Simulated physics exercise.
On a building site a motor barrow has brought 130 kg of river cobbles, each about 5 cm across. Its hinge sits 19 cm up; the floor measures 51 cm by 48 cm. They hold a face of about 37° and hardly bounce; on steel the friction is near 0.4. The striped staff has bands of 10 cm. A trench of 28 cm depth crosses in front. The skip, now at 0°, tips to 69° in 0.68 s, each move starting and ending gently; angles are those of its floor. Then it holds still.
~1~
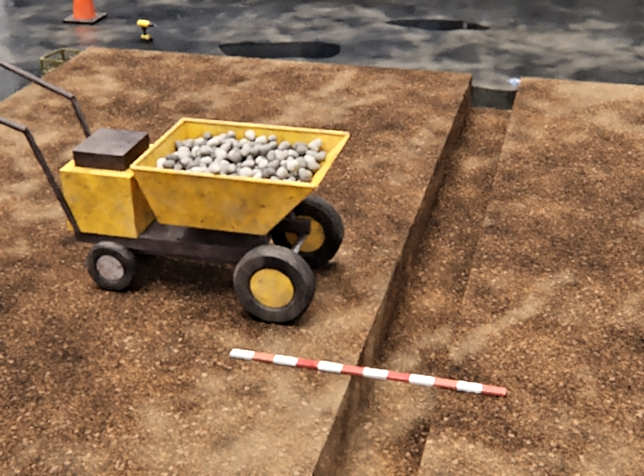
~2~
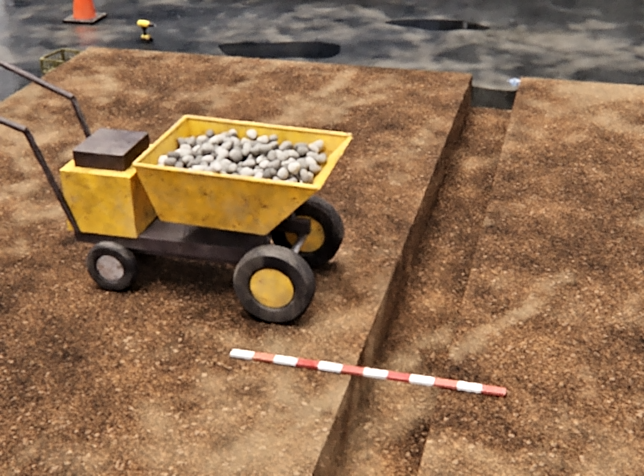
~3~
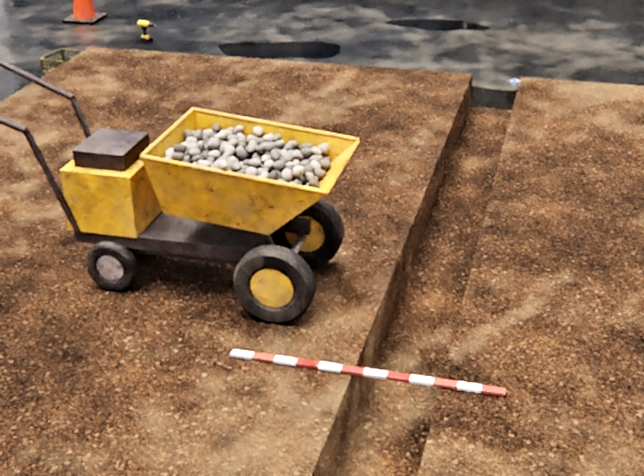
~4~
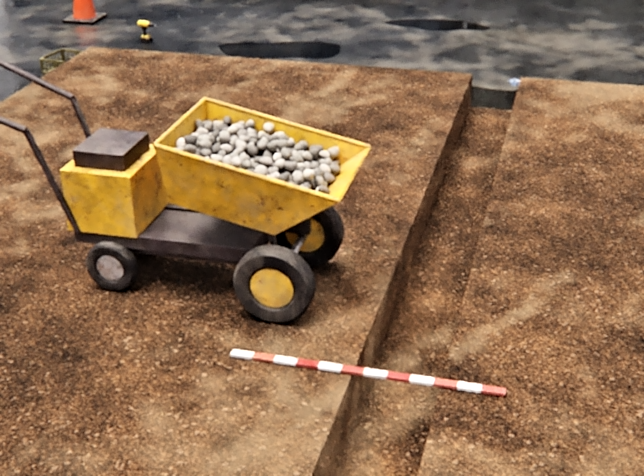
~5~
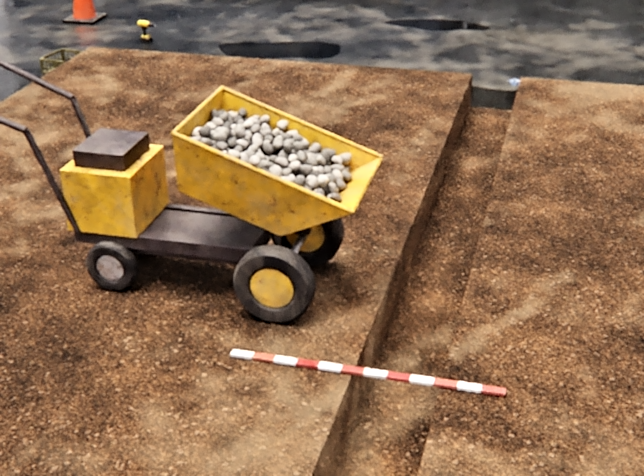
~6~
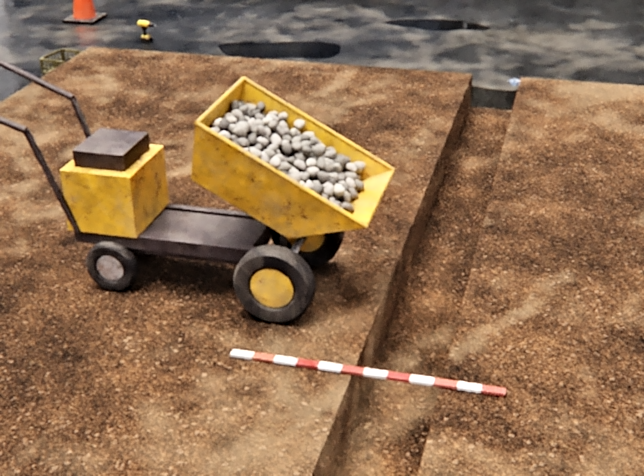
The yellow skip of a barrow, loaded with grey stones, tilts steadily toward the right.
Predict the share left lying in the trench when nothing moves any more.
About 58 per cent.
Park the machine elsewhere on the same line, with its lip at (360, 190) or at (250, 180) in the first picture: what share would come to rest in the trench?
First some 15, then 90 per cent.
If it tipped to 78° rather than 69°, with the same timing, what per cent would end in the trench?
In that case some 70 per cent.
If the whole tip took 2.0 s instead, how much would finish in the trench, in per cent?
Then about 85 per cent.
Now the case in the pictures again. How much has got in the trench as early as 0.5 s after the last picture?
Some 25 per cent.
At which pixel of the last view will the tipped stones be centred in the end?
Around (452, 338).
Then, 0.2 s after the last picture the floor is at 58°, 100 % in the skip; the foremost stones are at (392, 249).
Then, 0.5 s after the last picture the floor is at 69°, 69 % in the skip, 24 % in the trench, 7 % past the trench; the foremost stones are at (483, 313).
Then, 0.8 s after the last picture the floor is at 69°, 17 % in the skip, 40 % in the trench, 42 % past the trench; the foremost stones are at (643, 313).
Then, 2.8 s after the last picture the floor is at 69°, 0 % in the skip, 58 % in the trench, 42 % past the trench; the foremost stones are past the picture's edge.
